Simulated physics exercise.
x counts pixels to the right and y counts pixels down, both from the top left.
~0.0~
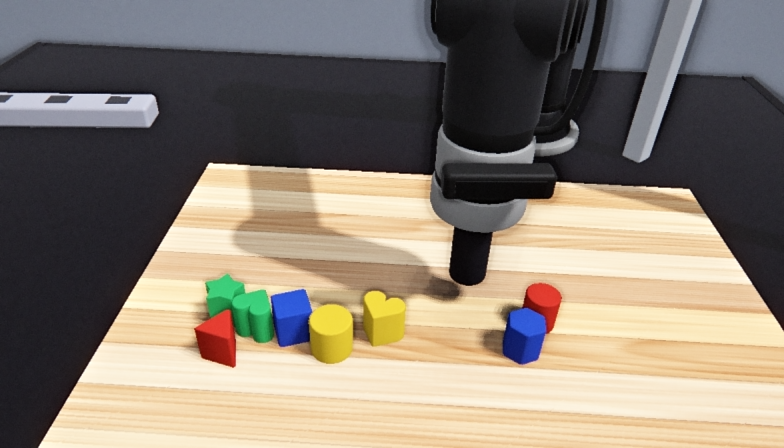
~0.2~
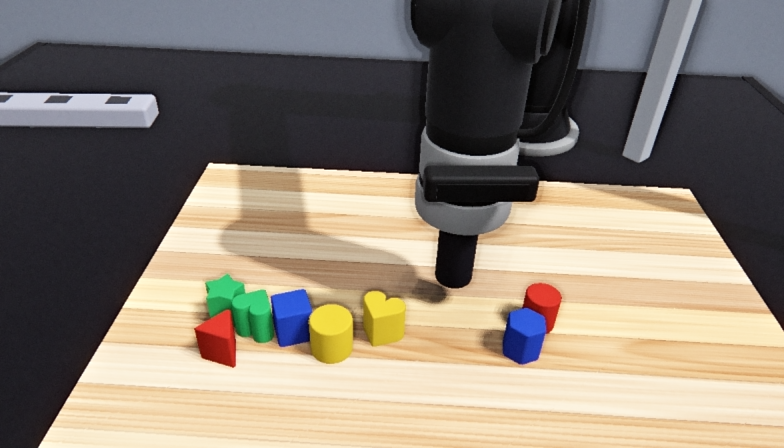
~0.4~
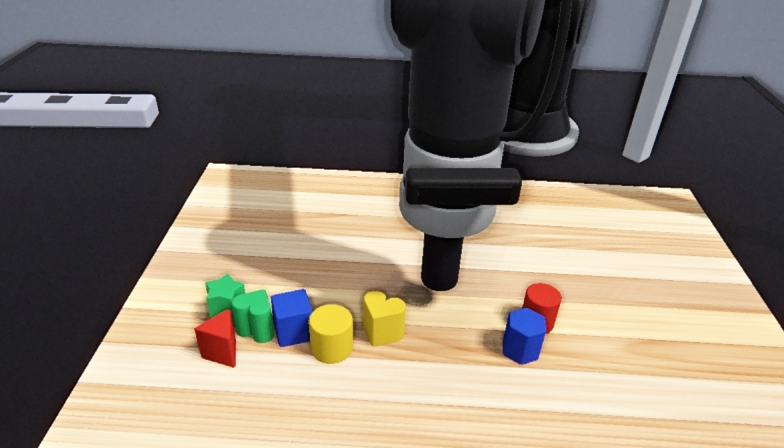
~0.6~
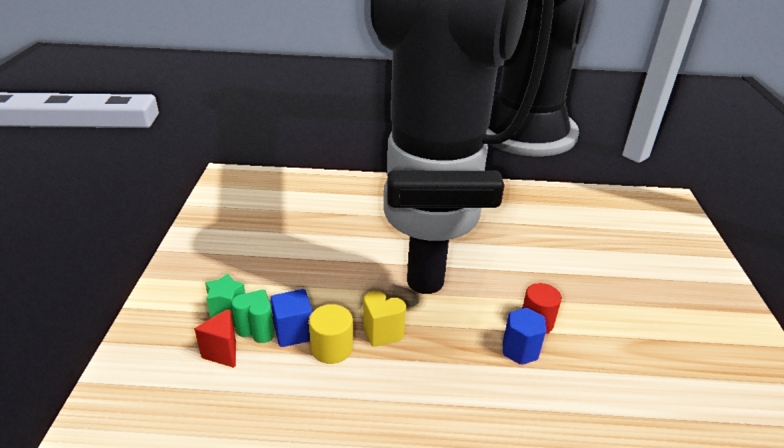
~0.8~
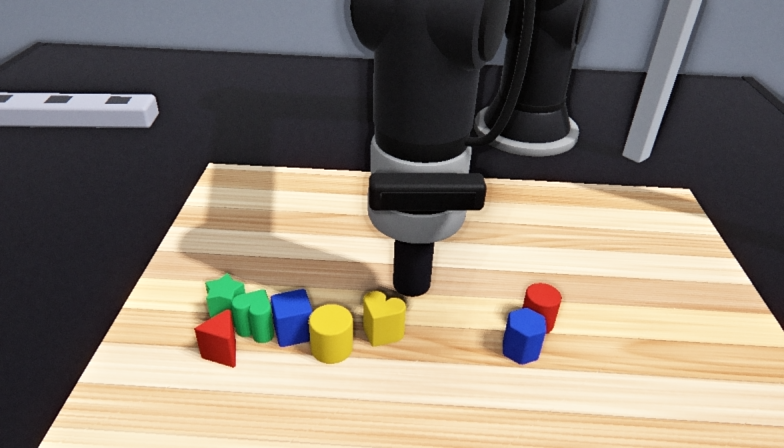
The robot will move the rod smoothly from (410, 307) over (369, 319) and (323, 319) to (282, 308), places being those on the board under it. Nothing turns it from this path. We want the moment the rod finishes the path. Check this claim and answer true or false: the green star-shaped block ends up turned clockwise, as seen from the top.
It is true.
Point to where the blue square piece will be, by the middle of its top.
It comes to (258, 302).
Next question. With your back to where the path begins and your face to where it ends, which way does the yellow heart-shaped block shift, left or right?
Out to the left.
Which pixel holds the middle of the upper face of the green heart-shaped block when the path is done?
When the path ends, it will be at (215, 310).
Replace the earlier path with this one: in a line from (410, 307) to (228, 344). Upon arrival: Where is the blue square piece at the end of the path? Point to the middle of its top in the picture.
It ends at (181, 319).
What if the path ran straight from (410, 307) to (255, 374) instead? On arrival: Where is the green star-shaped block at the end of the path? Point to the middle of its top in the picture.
So, by the moment the path ends, you'll find the top centre of the green star-shaped block at (203, 279).
The first path, step by step. One third of the way, rod at (368, 297); yellow circle at (325, 322); yellow heart-shaped block at (367, 314), turned 25° anticlockwise.
Two thirds of the way, rod at (321, 297); green heart-shaped block at (248, 302); blue square piece at (285, 303); yellow circle at (321, 325); yellow heart-shaped block at (364, 316), turned 40° anticlockwise.
At the end, rod at (279, 286); green star-shaped block at (213, 286), turned 45° clockwise; green heart-shaped block at (216, 309); blue square piece at (258, 302), turned 45° anticlockwise; yellow circle at (321, 325); yellow heart-shaped block at (364, 316), turned 40° anticlockwise.
